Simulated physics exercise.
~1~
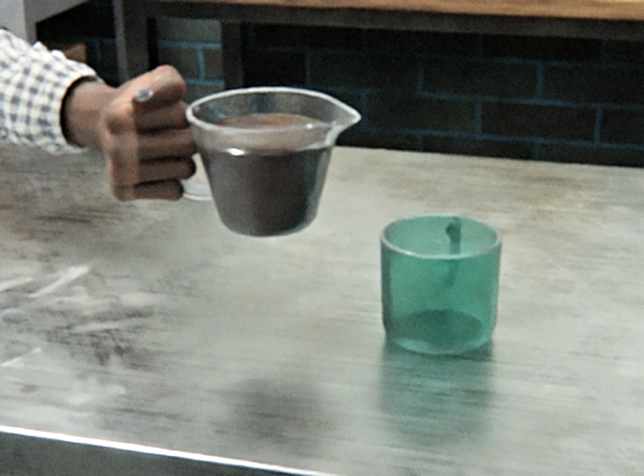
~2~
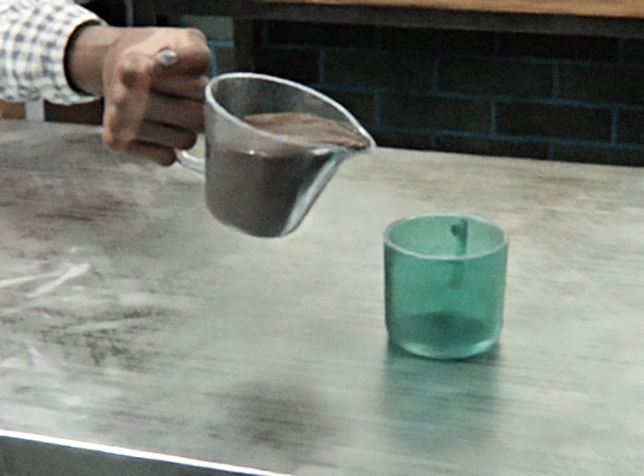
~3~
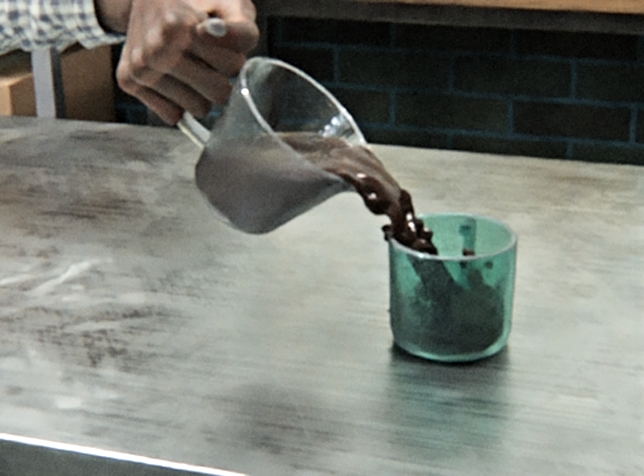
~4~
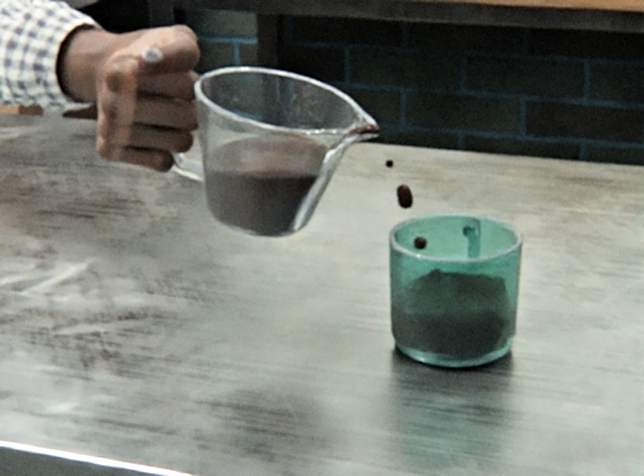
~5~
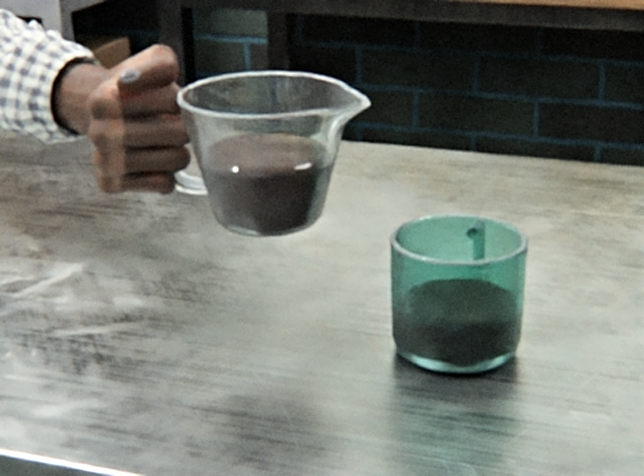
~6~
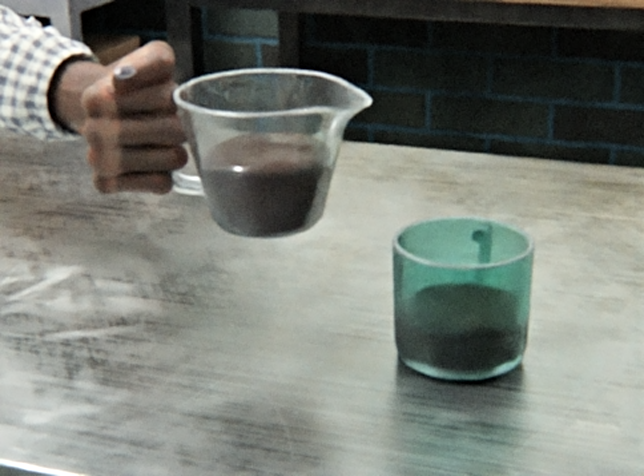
At a worn metal table, a hand tipping a clear jug of dark coffee into a green mug, then righting it, both part-filled.
